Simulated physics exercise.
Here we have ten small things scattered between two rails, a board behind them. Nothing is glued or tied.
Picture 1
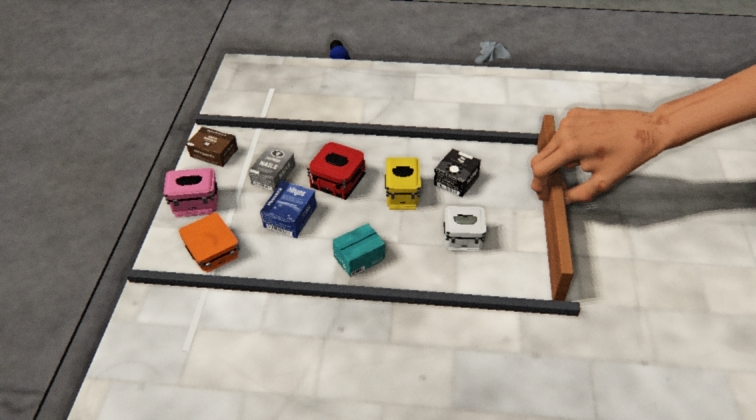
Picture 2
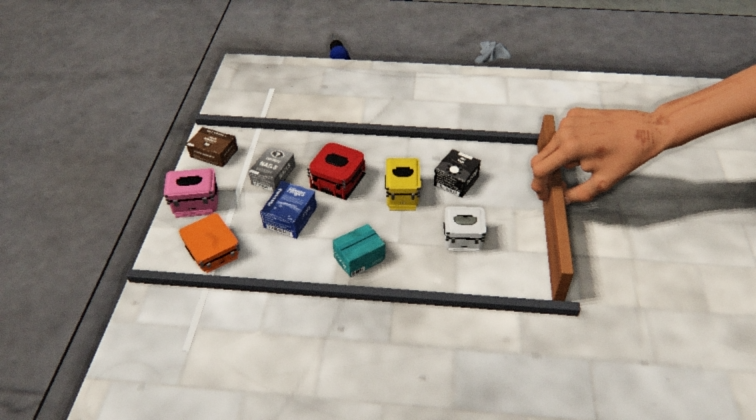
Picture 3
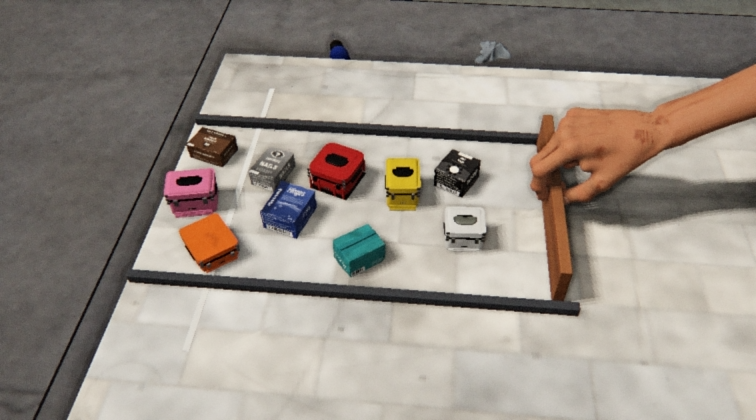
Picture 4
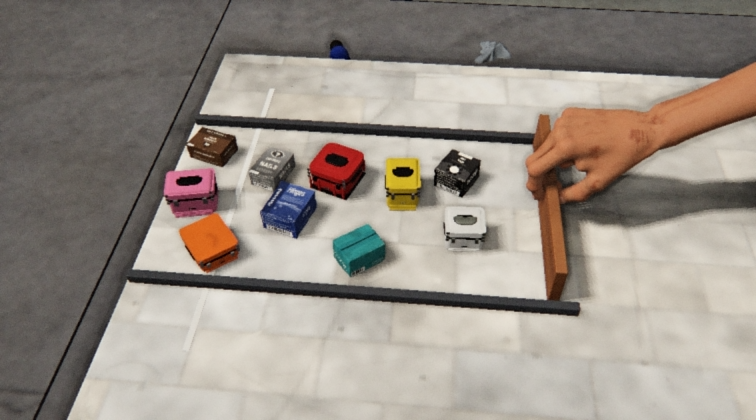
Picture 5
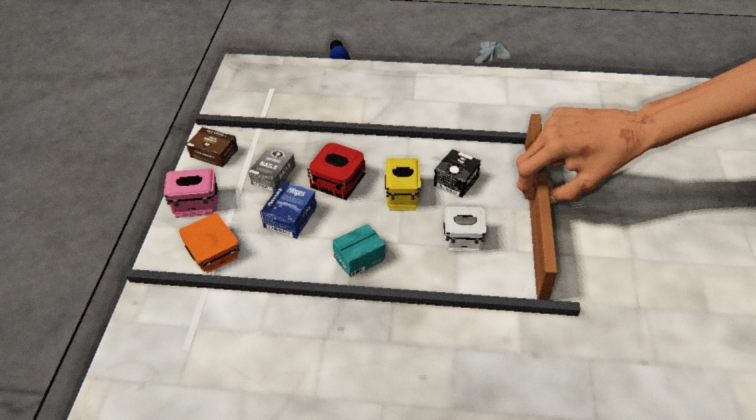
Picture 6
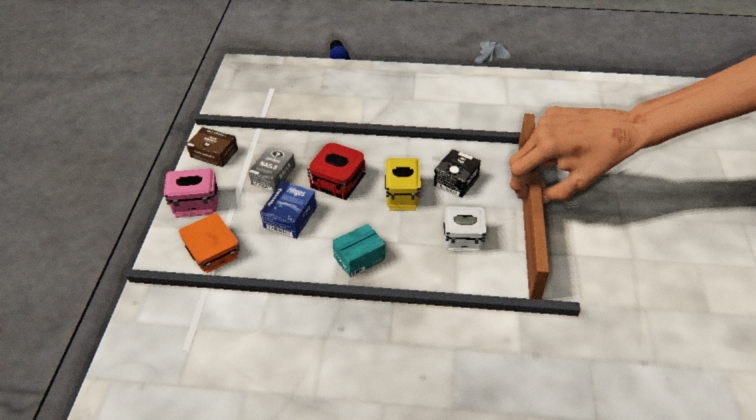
On a pale tiled surface, a hand slides a wooden board slightly left behind ten small boxes.
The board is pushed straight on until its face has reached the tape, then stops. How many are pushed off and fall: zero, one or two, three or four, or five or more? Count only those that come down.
Here the number that fall off is three or four.
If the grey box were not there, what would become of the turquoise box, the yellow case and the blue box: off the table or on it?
The turquoise box survives; the yellow case stays on; the blue box survives.
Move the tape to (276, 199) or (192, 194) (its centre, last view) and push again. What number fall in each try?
The counts: 2 and 7.
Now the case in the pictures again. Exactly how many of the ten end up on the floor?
Fallen: 4.
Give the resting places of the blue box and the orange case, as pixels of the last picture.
First (174, 204), then (156, 249).
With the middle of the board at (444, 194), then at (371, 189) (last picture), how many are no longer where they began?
The counts are 3 and 6.
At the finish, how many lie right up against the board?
It touches 3.
A little later, none off yet; brown box at rest near (212, 147); pink case at rest near (193, 192); orange case at rest near (210, 244).
When it is over, the number that fall off is three or four; down, red case, grey box, pink case and brown box.
